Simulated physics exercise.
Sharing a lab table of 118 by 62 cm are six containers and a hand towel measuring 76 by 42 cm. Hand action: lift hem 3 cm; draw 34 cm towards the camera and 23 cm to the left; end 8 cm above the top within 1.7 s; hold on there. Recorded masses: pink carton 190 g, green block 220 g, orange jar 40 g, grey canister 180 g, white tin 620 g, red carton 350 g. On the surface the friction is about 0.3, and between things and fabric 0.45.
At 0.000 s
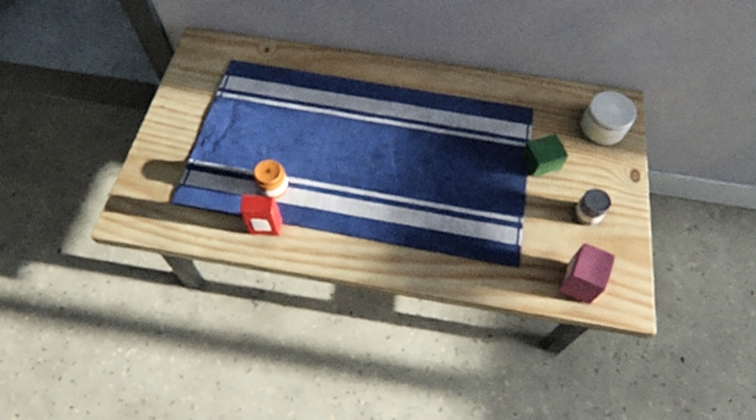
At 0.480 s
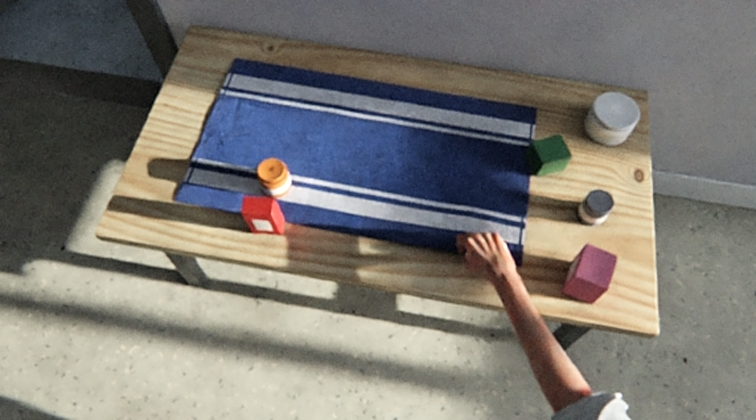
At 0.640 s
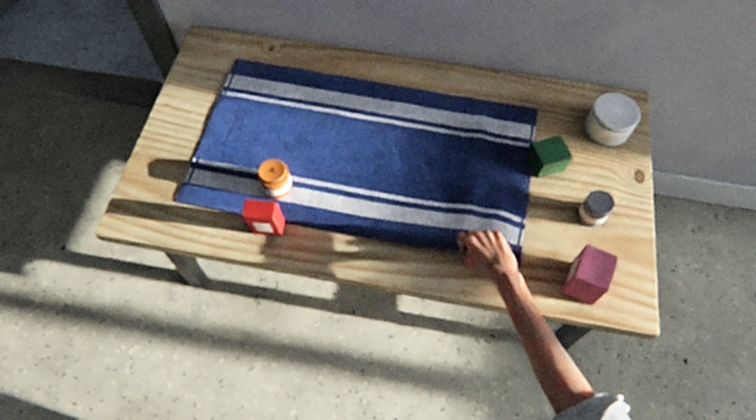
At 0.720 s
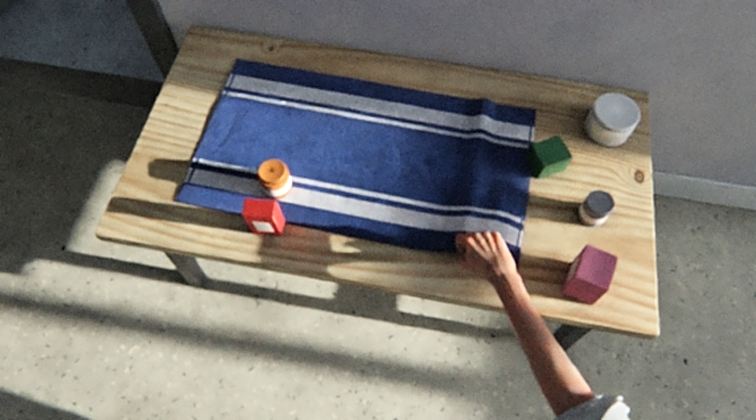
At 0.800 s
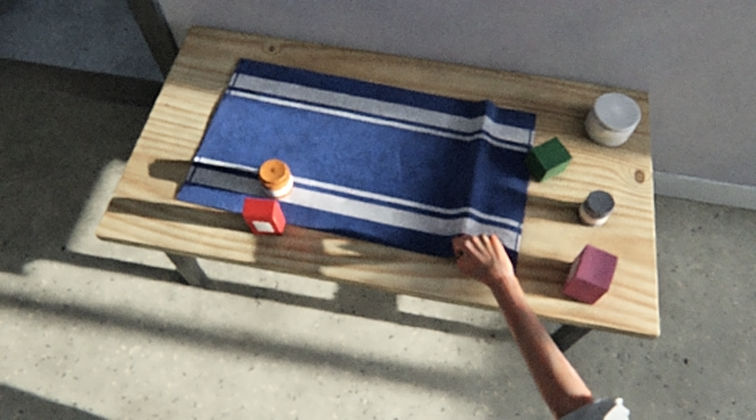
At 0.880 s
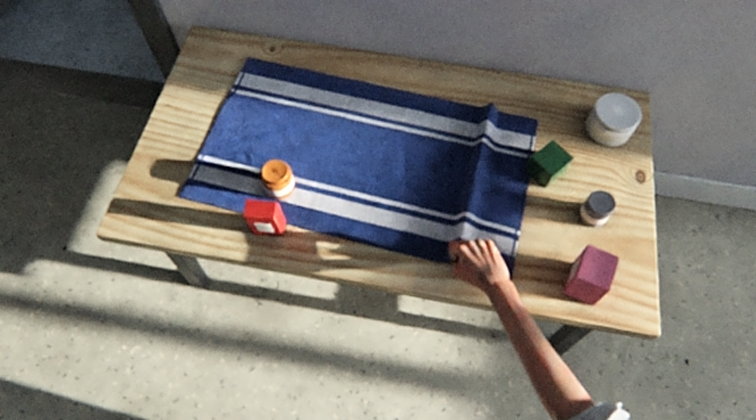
A hand reached in and gripped the near right edge of the blue striped towel, then pulled it slightly closer and left, wrinkling its right side while the containers around it barely moved.
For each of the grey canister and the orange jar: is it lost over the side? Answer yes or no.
Answers: Grey canister - no; orange jar - no.
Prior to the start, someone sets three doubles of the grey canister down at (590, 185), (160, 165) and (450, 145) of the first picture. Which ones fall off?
In order: Holds on; holds on; comes off.
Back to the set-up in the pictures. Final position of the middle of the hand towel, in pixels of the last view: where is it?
Close to (388, 266) in pixels.
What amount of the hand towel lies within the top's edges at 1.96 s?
Roughly 70%.
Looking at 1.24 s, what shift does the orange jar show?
For the orange jar, I'd put it at some 2 cm from where it started.
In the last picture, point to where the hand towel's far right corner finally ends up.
It ends up approximately at (505, 304).
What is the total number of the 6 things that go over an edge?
That makes 0.
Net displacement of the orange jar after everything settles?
I'd say around 10 cm for the orange jar.
At 1.2 s, 100 % of the hand towel is still over the top; orange jar 2 cm off its start, green block 6 cm off its start.
At 1.6 s, 90 % of the hand towel is still over the top; orange jar 4 cm off its start, green block 6 cm off its start.
At 2.0 s, 70 % of the hand towel is still over the top; orange jar 8 cm off its start at (307, 178), green block 6 cm off its start at (552, 172).
At 2.3 s, 60 % of the hand towel is still over the top; orange jar 10 cm off its start, green block 6 cm off its start, red carton 2 cm off its start.
At 3.9 s, 60 % of the hand towel is still over the top; orange jar 10 cm off its start at (312, 190), grey canister 0 cm off its start at (603, 202), green block 6 cm off its start at (552, 171), red carton 2 cm off its start at (260, 210).
